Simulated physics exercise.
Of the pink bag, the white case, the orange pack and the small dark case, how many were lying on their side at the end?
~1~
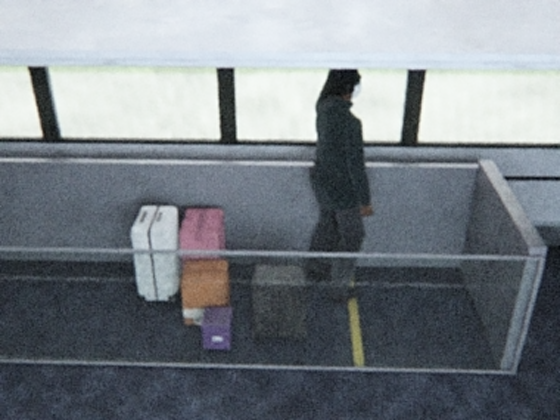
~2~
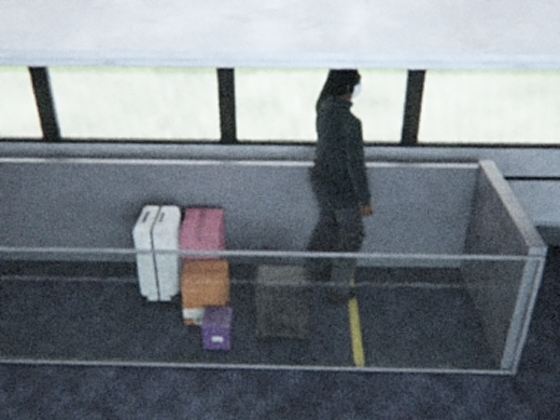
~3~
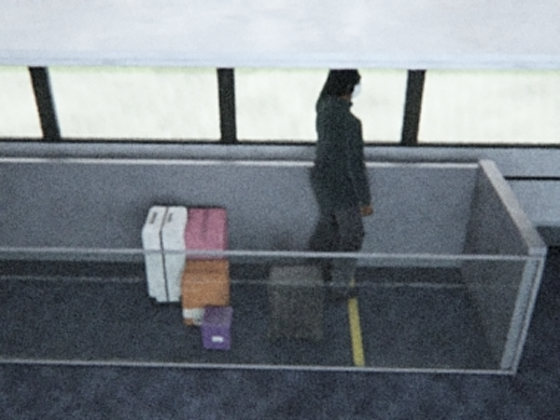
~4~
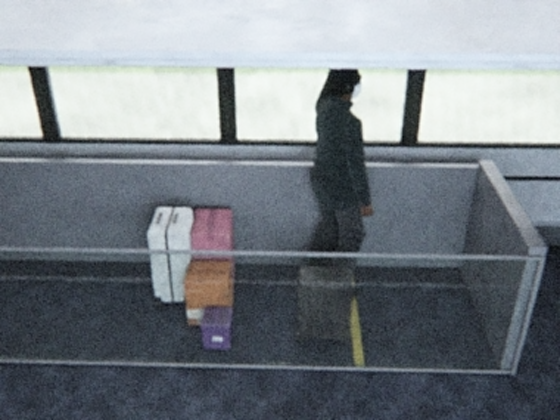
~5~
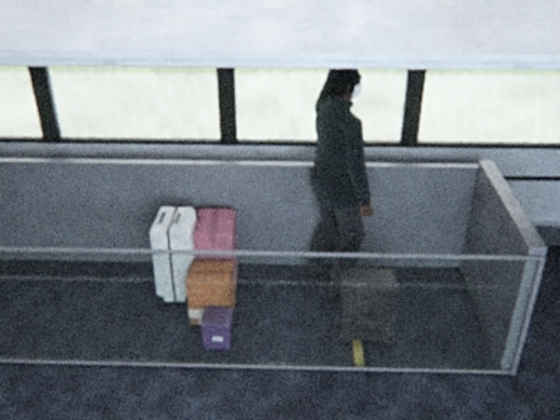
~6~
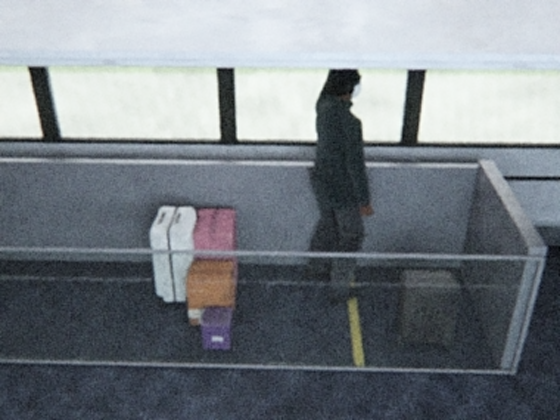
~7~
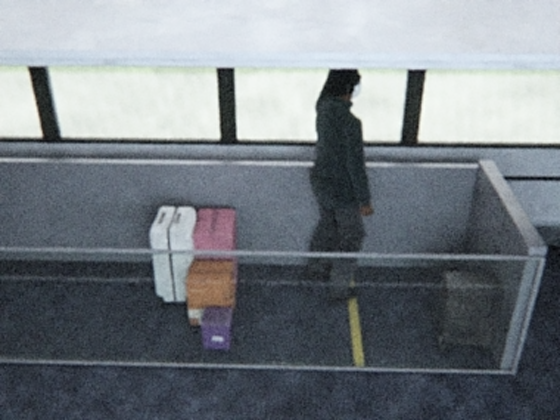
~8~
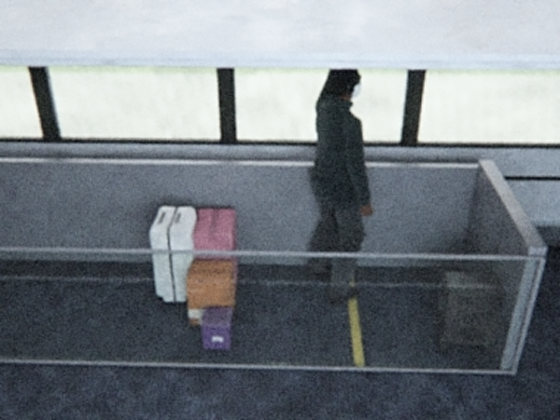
None of them were lying on their side. All four were still upright when the clip ended.
